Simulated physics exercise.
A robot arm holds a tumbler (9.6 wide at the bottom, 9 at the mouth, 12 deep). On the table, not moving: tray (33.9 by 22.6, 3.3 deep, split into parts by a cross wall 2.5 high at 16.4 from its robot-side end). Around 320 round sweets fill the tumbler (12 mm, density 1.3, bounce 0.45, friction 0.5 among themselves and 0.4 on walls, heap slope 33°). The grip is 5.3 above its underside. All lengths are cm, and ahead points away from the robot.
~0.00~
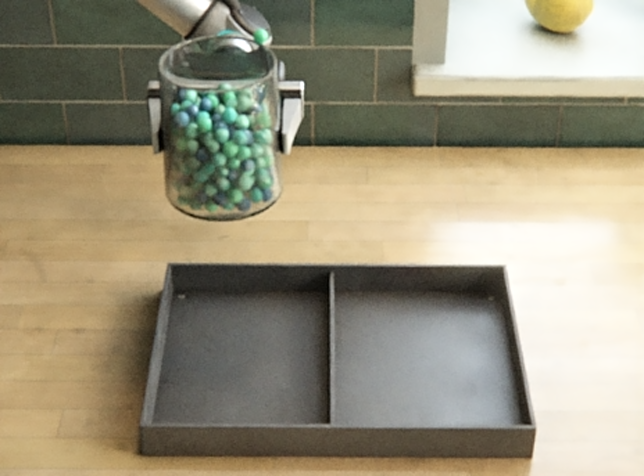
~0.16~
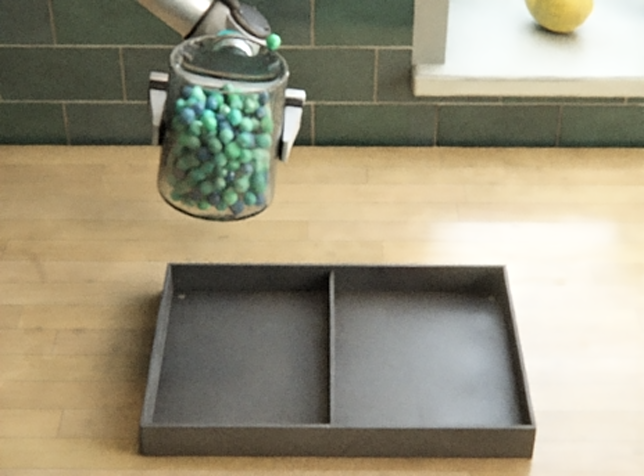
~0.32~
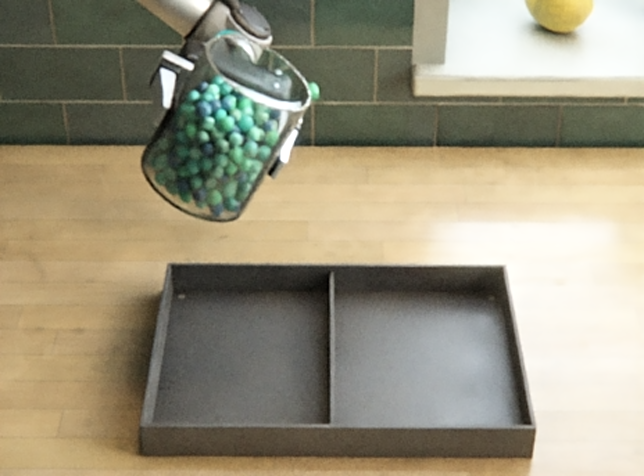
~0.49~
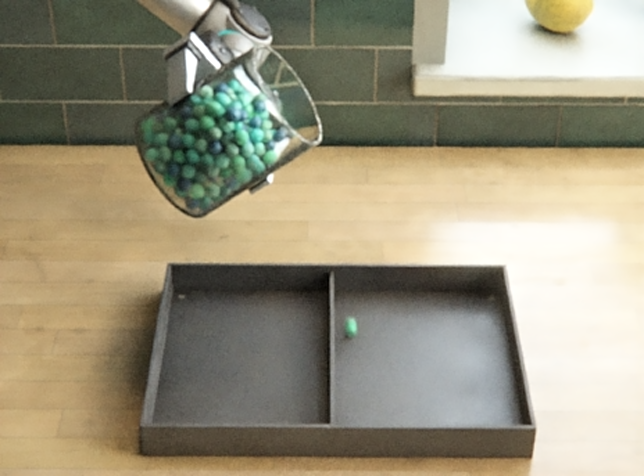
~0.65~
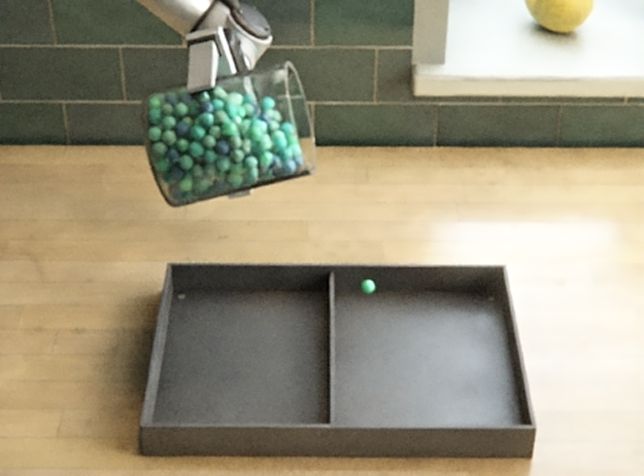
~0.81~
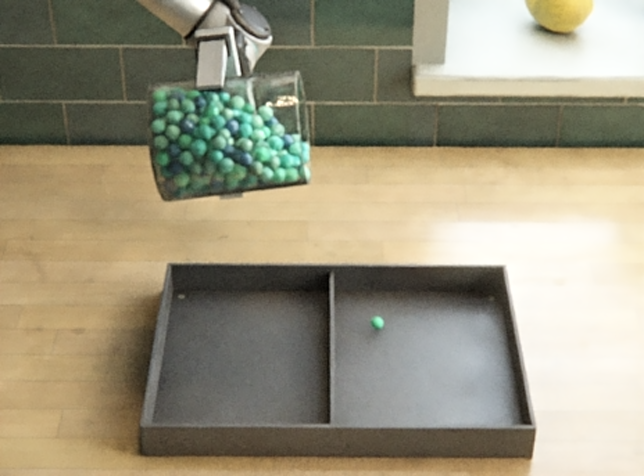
In a kitchen with green wall tiles, a fixed camera looks slightly down on a pale wooden counter. A robot arm reaches in at the top left, gripping a clear tumbler filled with round green and blue sweets above a dark, divided tray, with a yellow fruit on a white ledge at upper right. The arm tilts the tumbler rightward until it lies nearly sideways, and one green sweet drops and bounces in the tray's right part while the rest stay inside.
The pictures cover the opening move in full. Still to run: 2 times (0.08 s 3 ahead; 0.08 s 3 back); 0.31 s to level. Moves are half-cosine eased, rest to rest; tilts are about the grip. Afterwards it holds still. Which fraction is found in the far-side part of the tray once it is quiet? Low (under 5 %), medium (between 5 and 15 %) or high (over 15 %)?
Share in the far-side part of the tray: High (over 15 %).
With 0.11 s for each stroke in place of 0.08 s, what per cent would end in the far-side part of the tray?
Then about 35 per cent.
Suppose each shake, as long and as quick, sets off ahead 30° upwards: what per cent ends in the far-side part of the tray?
Some 55 per cent.
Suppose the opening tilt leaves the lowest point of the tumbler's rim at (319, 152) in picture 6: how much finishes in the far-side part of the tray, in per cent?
About 20 per cent.
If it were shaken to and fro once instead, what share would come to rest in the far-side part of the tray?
Then about 30 per cent.
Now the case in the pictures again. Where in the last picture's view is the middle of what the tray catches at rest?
At about (447, 358).
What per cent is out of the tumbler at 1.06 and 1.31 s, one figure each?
About 20, 45.
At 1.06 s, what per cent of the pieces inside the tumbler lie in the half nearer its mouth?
About 50 per cent.
After 1.06 s, tilted 83° forward, highest piece 27 above the table; 250 in the tumbler, 1 in the far-side part, 69 in flight or on a rim.
After 1.31 s, tilted 30° forward, highest piece 31 above the table; 180 in the tumbler, 126 in the far-side part, 3 in the robot-side part, 11 in flight or on a rim.
After 1.64 s, level, highest piece 27 above the table; 179 in the tumbler, 136 in the far-side part, 5 in the robot-side part.
After 2.69 s, level, highest piece 27 above the table; 179 in the tumbler, 136 in the far-side part, 5 in the robot-side part.
At rest, 179 in the tumbler, 136 in the far-side part, 5 in the robot-side part. That is 42 % in the far-side part of the tray.
